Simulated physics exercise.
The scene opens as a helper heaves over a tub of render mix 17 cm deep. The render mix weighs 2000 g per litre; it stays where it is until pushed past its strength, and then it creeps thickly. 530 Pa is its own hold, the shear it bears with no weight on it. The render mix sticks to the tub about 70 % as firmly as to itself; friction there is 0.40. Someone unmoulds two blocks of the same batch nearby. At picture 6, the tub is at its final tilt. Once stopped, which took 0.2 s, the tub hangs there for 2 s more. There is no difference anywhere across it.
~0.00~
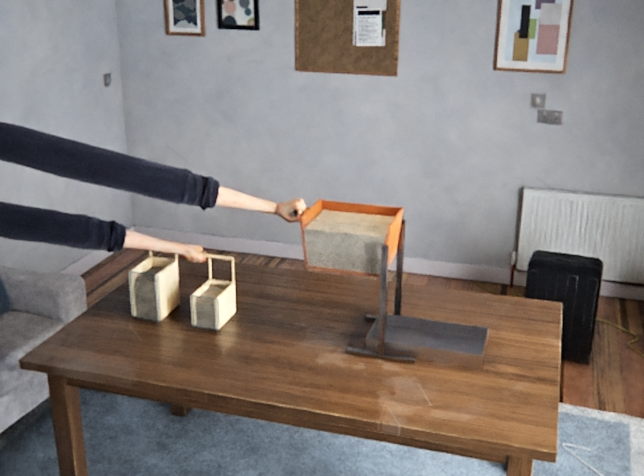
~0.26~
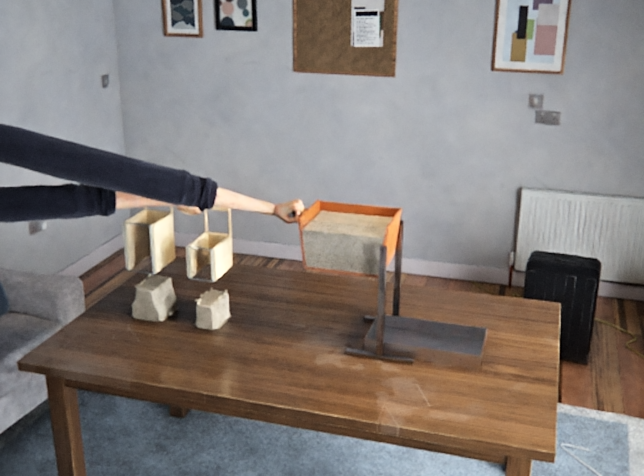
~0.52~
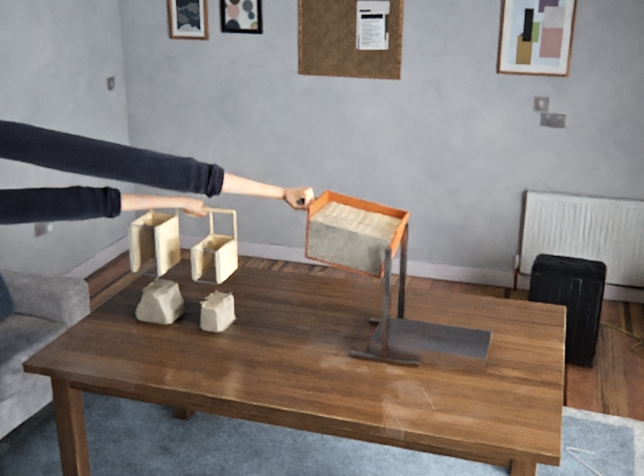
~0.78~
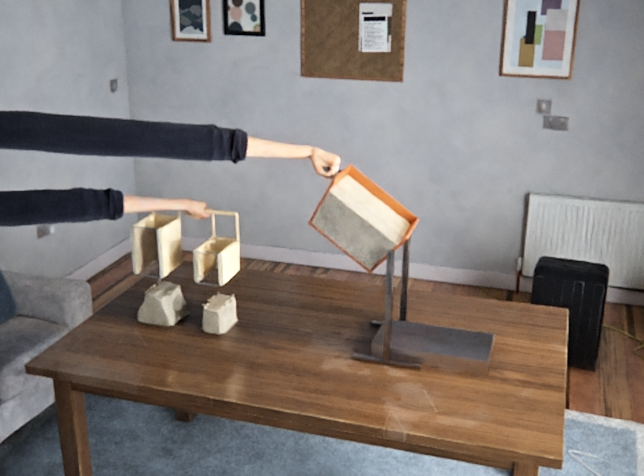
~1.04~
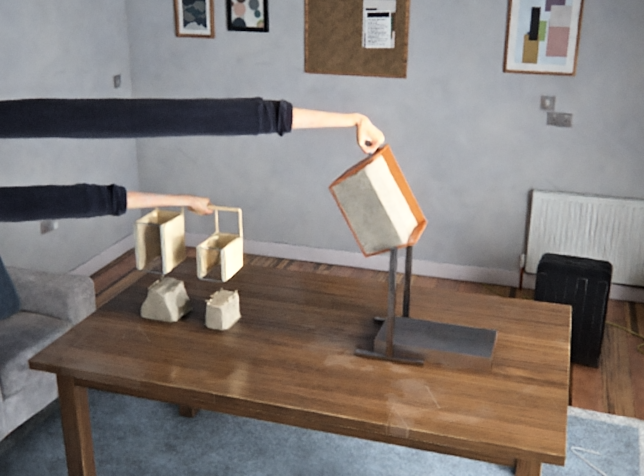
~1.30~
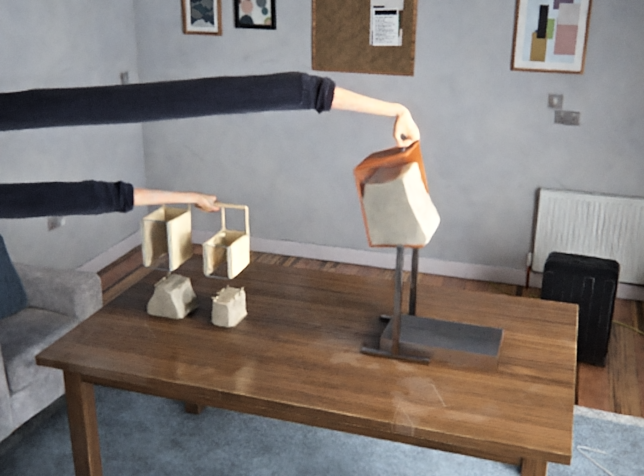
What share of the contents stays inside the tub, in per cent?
About 55 per cent.
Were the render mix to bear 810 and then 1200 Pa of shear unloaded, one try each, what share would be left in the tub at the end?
Expect about 60 in a hundred, then about 100 in a hundred.
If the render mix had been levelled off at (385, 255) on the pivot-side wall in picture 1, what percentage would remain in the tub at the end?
In that case, around 100 percent.
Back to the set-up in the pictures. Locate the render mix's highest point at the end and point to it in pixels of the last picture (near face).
Highest point: Approx. (399, 209).
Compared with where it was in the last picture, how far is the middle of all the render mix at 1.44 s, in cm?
About 4 cm.
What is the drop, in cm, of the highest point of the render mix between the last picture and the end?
About 11 cm.
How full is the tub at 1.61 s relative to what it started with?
Around 60 per cent.
By 1.44 s, the tub is at 76 degrees and holds 83 %.
By 1.61 s, the tub is at 76 degrees and holds 62 %.
By 1.78 s, the tub is at 76 degrees and holds 55 %.
By 1.95 s, the tub is at 76 degrees and holds 55 %.
By 3.30 s, at the end, the tub is at 76 degrees and holds 55 %.
